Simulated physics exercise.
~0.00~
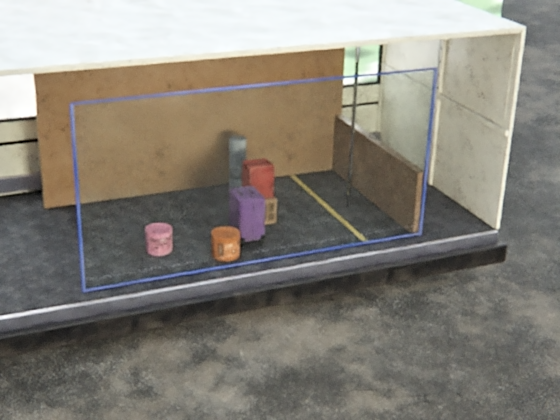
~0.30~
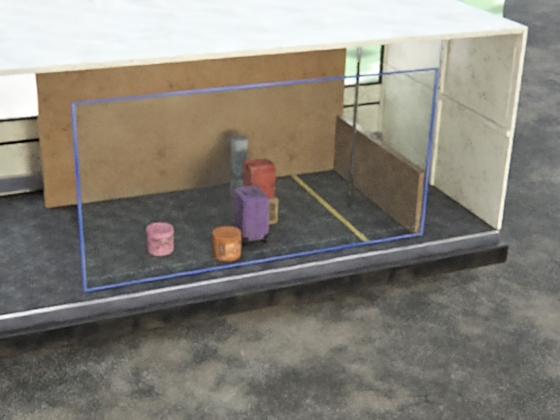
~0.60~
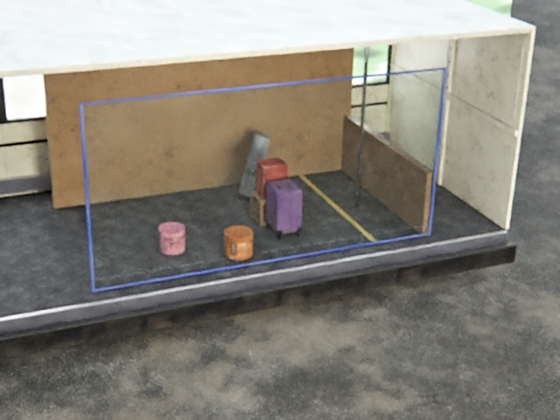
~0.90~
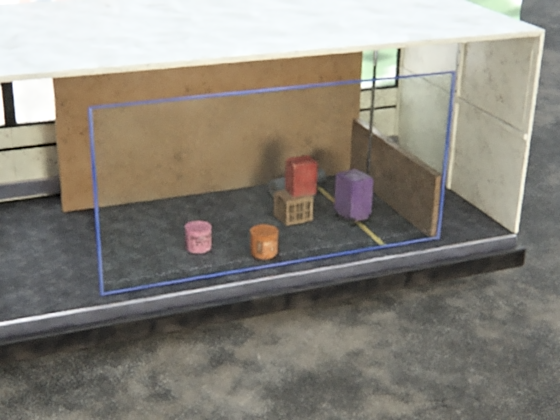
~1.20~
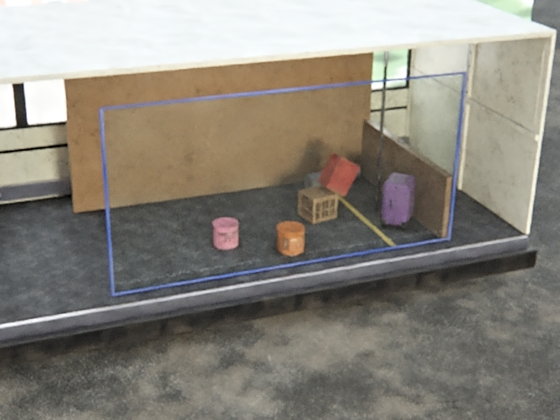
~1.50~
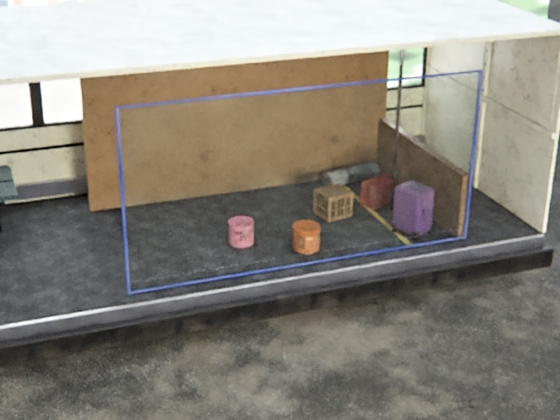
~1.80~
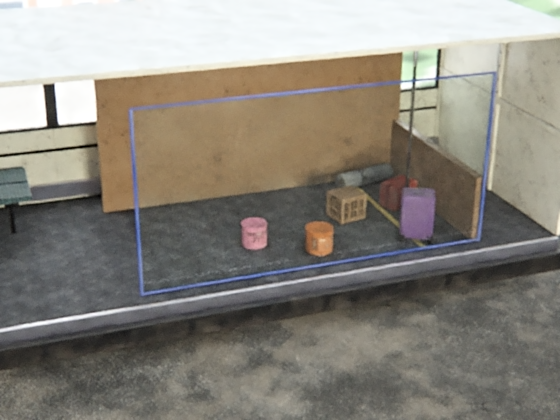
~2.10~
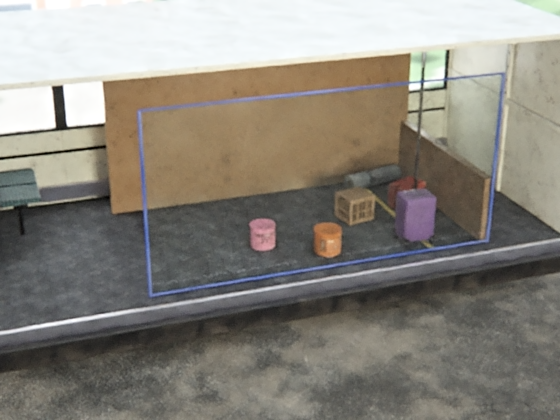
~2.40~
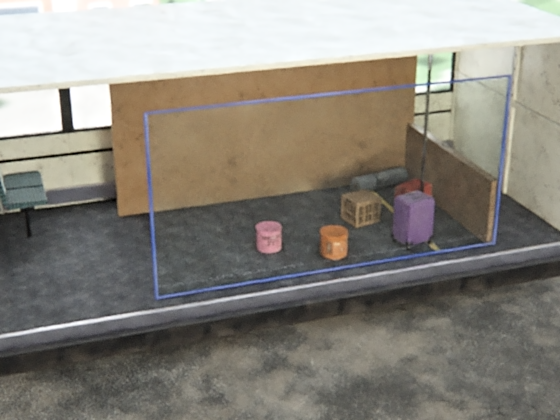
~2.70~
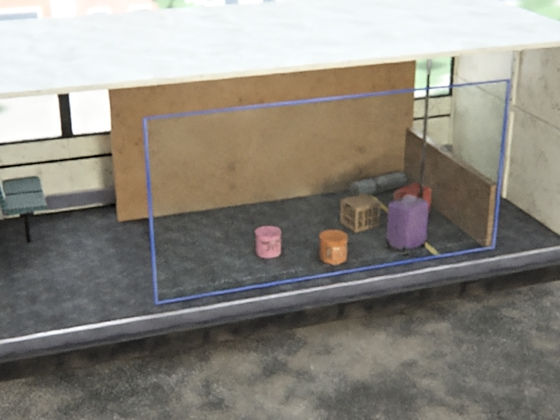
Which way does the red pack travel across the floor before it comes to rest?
The red pack moves to the right, tipping over as it goes and ending up on its side.
